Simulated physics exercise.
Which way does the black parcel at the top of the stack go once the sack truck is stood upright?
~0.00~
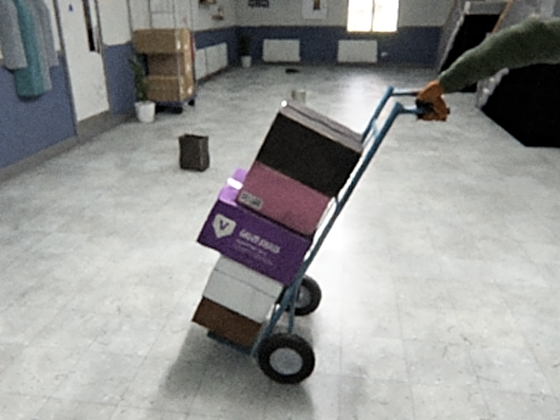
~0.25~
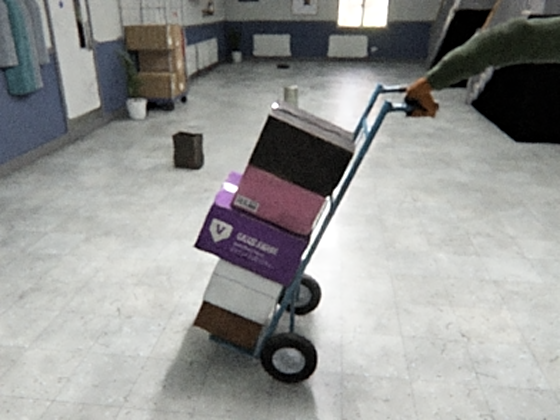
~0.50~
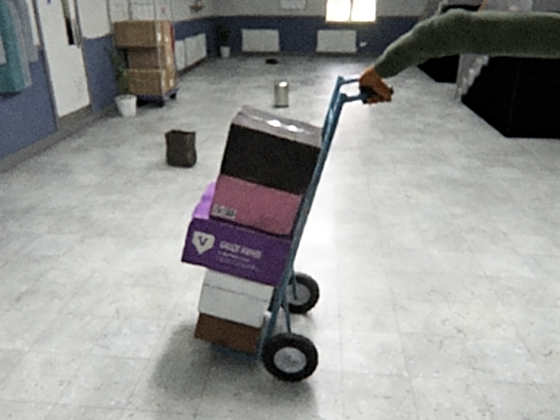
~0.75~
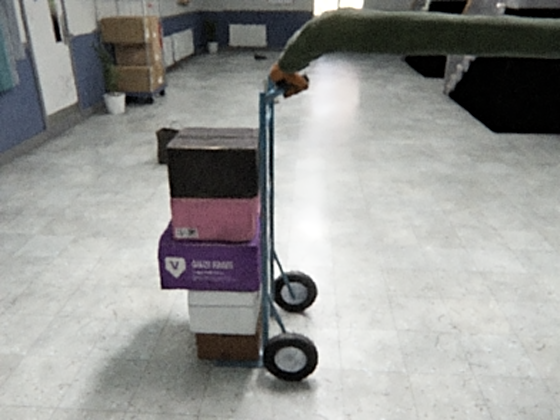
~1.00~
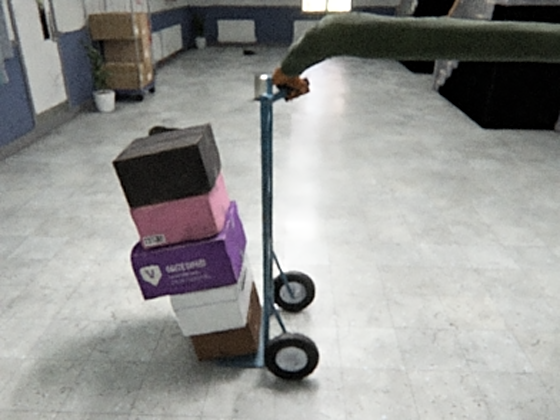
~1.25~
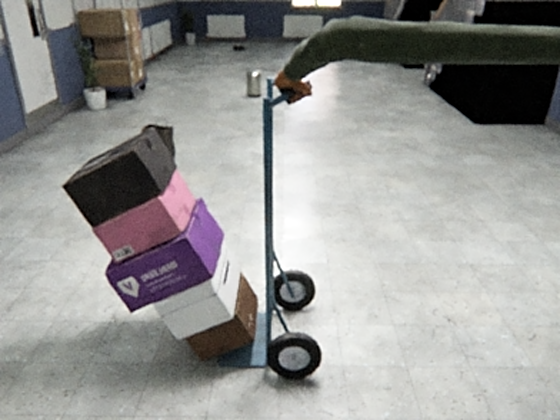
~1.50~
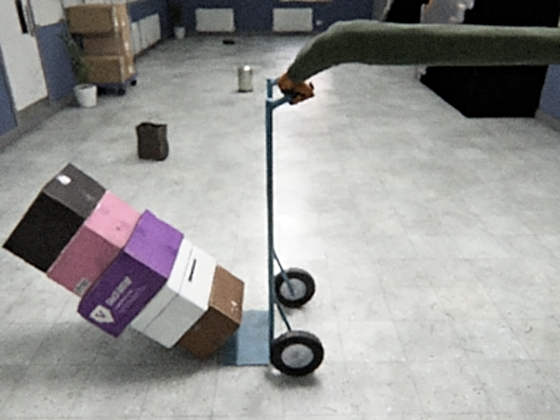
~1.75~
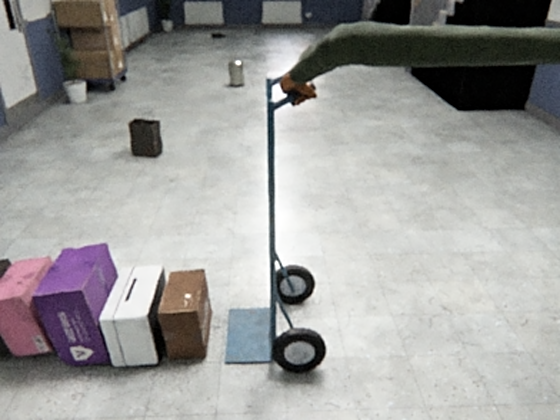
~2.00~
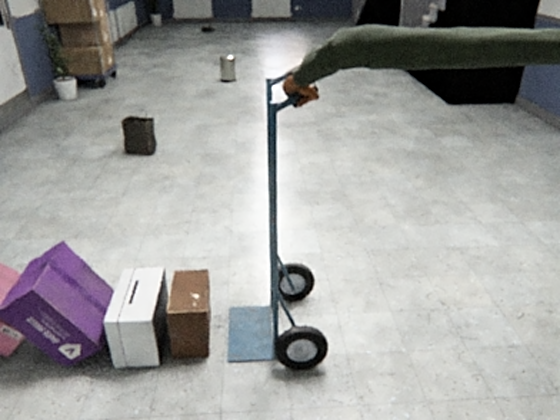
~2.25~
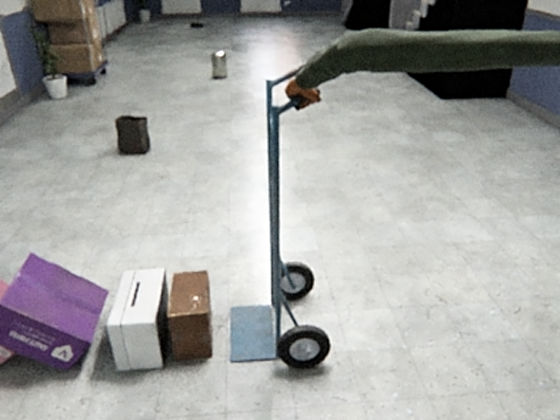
It moves to the left, tipping over with the rest of the stack and sinking towards the floor.
